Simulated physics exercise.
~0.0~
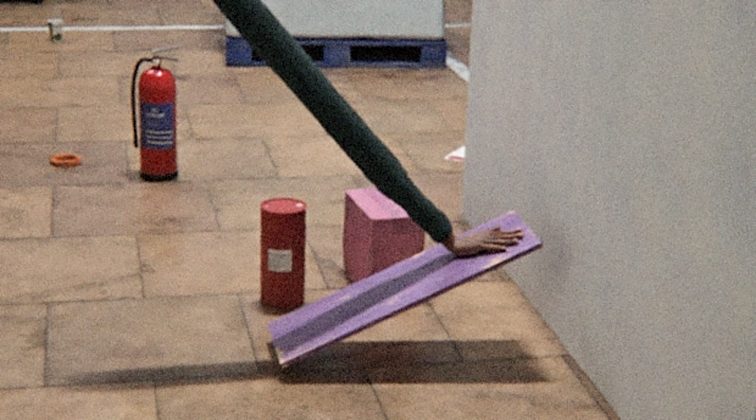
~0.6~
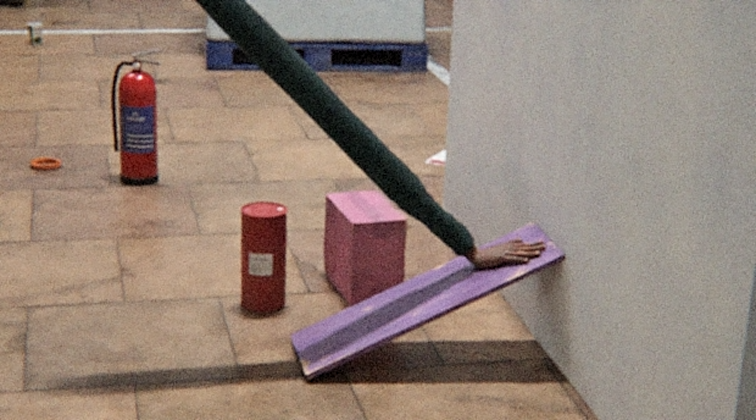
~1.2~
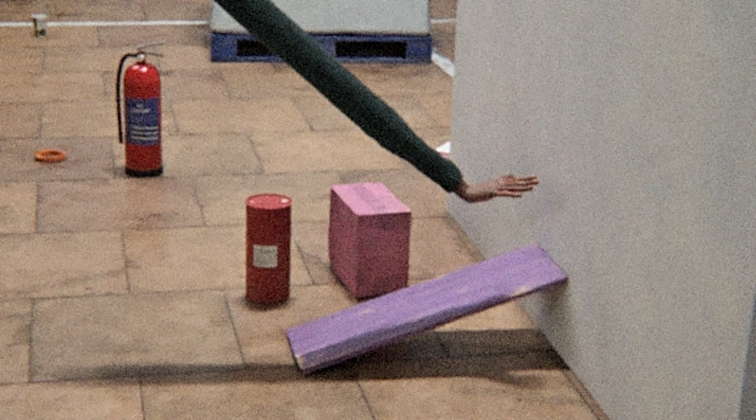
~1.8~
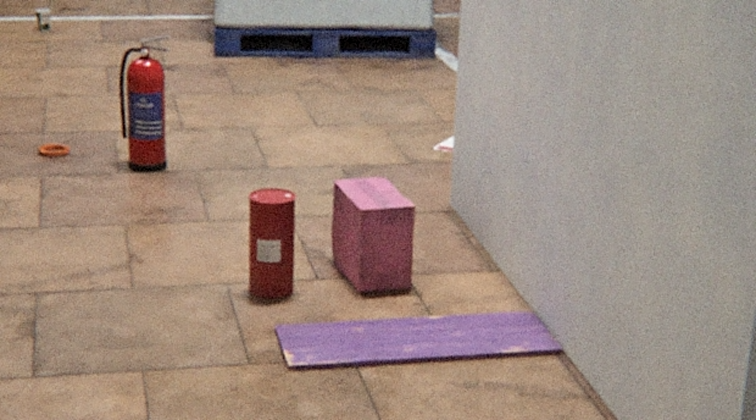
The footage shows a hand leaning a purple board at a shallow angle against a pale wall, near a red canister and a pink box. The hand lets go and draws back, and the board slides down until it lies flat on the tiled floor.
